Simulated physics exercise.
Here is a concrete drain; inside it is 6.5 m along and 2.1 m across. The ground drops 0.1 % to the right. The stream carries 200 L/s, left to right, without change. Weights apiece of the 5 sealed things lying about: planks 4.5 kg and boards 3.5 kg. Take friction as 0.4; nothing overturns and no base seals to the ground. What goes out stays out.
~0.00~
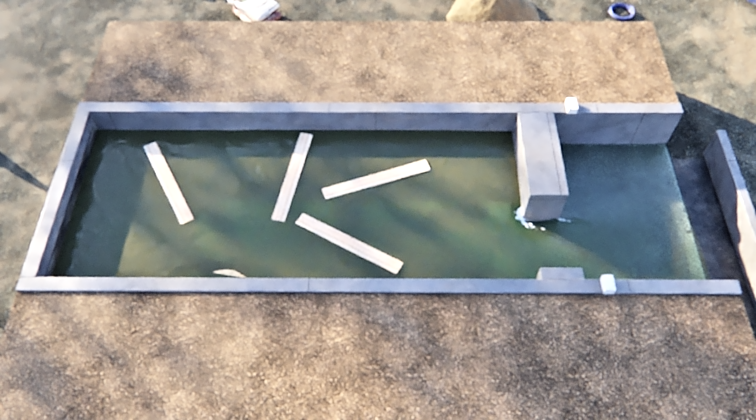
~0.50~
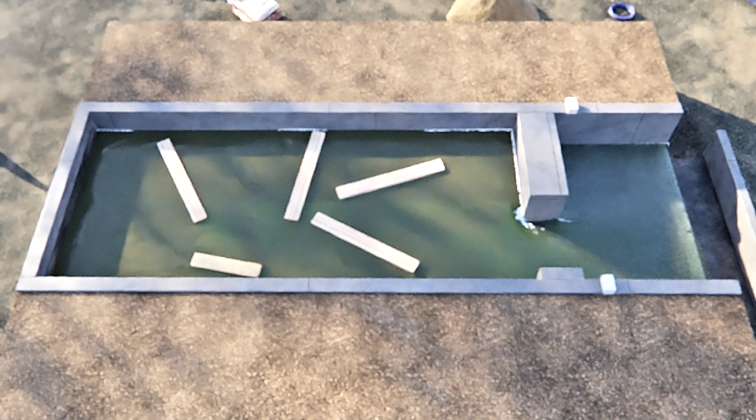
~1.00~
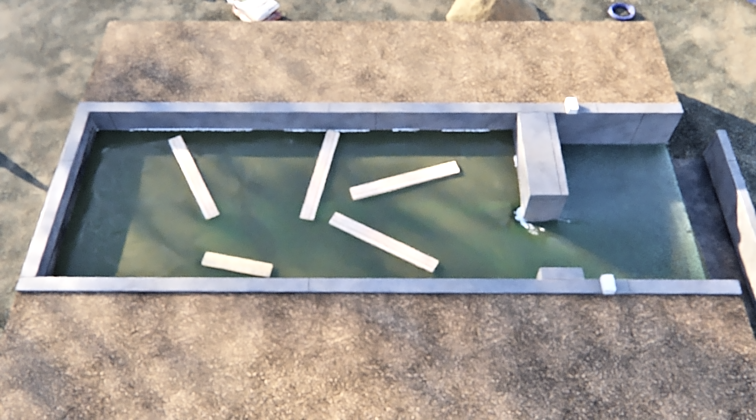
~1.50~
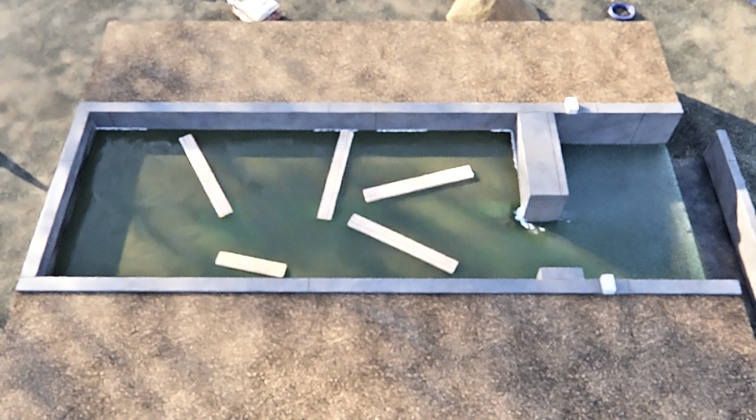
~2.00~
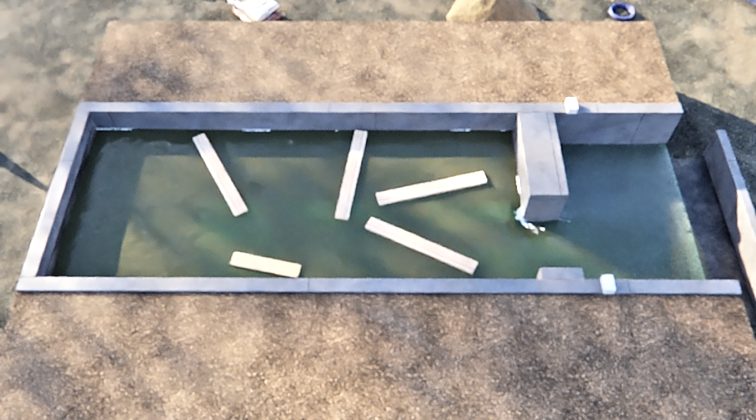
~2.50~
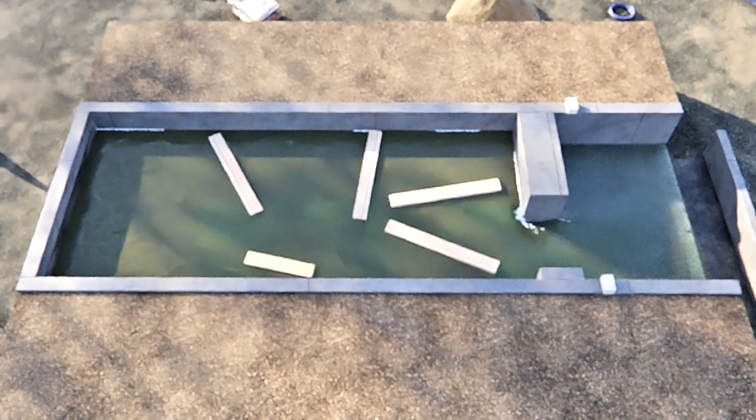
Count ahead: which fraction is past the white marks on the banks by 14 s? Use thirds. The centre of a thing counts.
Share: At least two thirds.
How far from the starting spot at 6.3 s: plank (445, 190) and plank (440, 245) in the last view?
In that order: Gone out, gone out.
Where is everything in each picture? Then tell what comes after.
A plank at (348, 242) floats; a plank at (293, 175), afloat; 25 cm deep round most things; 0 of 5 have shifted, in the first picture.
A plank at (364, 241) floats, 16 cm from its start; a plank at (306, 173) floats, 14 cm from its start; 27 cm deep round most things; 5 of 5 have shifted, in the second picture.
A plank at (383, 241) floats, 35 cm from its start; a plank at (320, 173), afloat, 30 cm from its start; 27 cm deep round most things; 5 of 5 have shifted, in the third picture.
A plank at (402, 242), afloat, 55 cm from its start; a plank at (336, 172), afloat, 48 cm from its start; 27 cm deep round most things; 5 of 5 have shifted, in the fourth picture.
A plank at (421, 244) floats, 74 cm from its start; a plank at (352, 172), afloat, 65 cm from its start; about 2950 L in view; 5 of 5 have shifted, in the fifth picture.
A plank at (441, 245), afloat, 95 cm from its start; a plank at (368, 172) floats, 82 cm from its start; about 2950 L in view; 5 of 5 have shifted, in the sixth picture.
After 3.5 s 0 of 5 are over the mark; 5 afloat.
After 6.3 s 2 of 5 are over the mark; 3 afloat.
After 10.0 s 4 of 5 are over the mark; 1 afloat.
After 14.0 s 5 of 5 are over the mark; 0 afloat.
